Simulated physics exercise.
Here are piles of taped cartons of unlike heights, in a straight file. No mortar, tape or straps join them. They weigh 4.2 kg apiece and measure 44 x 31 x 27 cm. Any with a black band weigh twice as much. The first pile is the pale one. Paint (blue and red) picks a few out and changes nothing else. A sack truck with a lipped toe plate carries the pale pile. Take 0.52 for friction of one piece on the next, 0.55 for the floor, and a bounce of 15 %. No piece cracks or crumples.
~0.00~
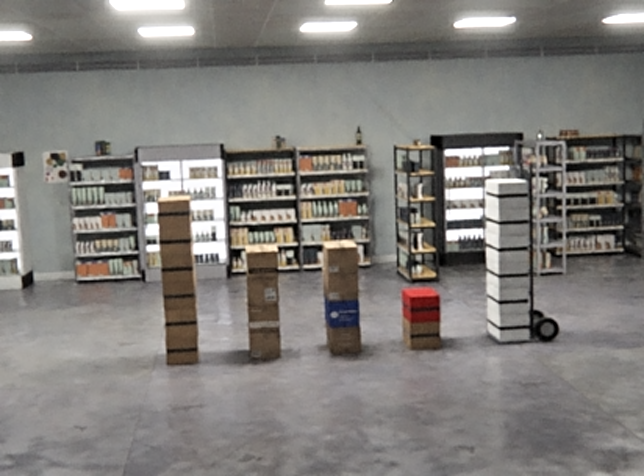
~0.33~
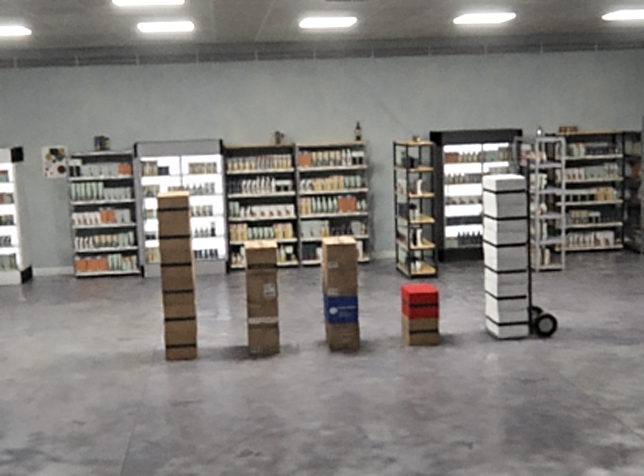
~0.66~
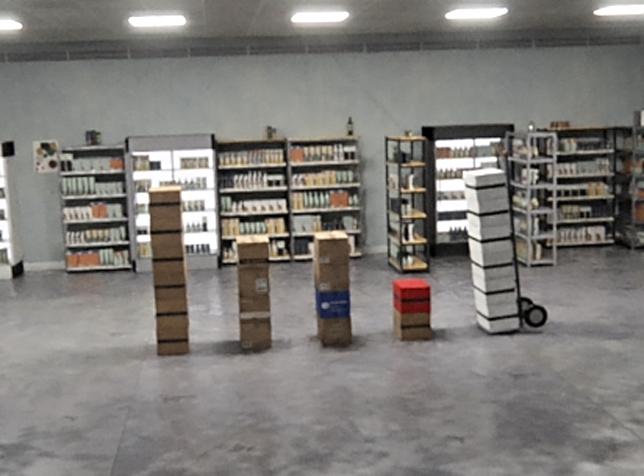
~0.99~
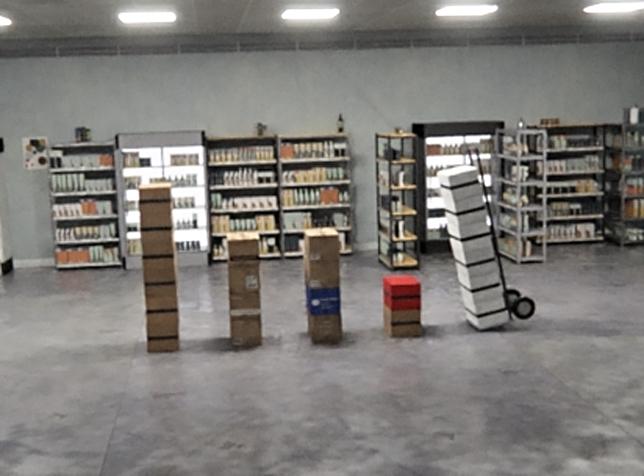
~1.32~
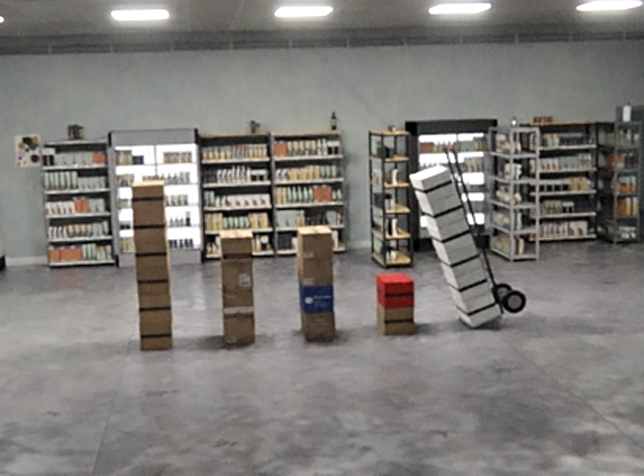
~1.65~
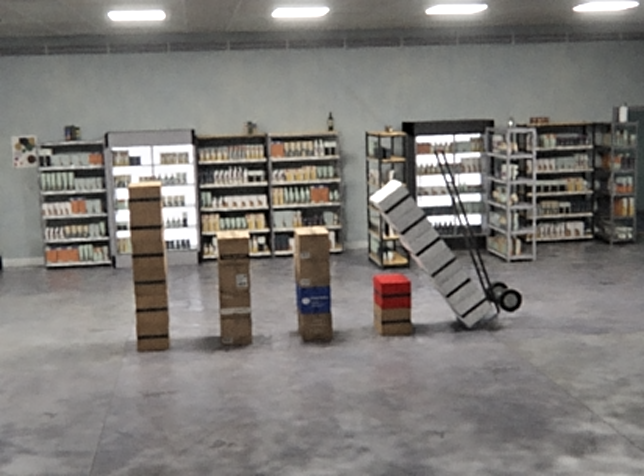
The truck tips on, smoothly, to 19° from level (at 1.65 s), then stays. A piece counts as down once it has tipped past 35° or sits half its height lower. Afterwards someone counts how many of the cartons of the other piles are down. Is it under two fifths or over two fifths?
Ending down: Less than two fifths.
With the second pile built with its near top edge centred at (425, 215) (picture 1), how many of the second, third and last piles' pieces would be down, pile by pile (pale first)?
Then second 5, third 4, last 0.
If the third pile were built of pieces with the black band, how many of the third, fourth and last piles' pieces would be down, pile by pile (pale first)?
In that case third 4, fourth 4, last 6.
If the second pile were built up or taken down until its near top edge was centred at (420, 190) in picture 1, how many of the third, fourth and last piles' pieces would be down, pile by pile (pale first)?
In that case third 3, fourth 4, last 6.
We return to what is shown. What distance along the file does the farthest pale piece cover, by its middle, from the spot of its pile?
Roughly 150 cm along.
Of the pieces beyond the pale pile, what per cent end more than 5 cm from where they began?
Shifted: 50 per cent.
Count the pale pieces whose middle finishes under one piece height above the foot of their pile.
2 of them.
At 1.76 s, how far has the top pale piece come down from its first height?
Roughly 30 cm.
By 1.76 s, 6 of the pale pile down; none of the 16 other cartons down.
By 2.02 s, 6 of the pale pile down; none of the 16 other cartons down, 4 disturbed; blue carton tilted 9°.
By 2.32 s, 6 of the pale pile down; none of the 16 other cartons down, 8 disturbed; blue carton tilted 33°.
By 2.70 s, 6 of the pale pile down; 4 of the 16 other cartons down; blue carton tilted 53°, 14 cm lower.
When it is over (3.6 s), 6 of the pale pile down; 4 of the 16 other cartons down; blue carton tilted 62°, 20 cm lower; red carton unmoved. That is 25 per cent. In pixels of the last frame, middles, blue carton near (266, 318), red carton near (391, 292).
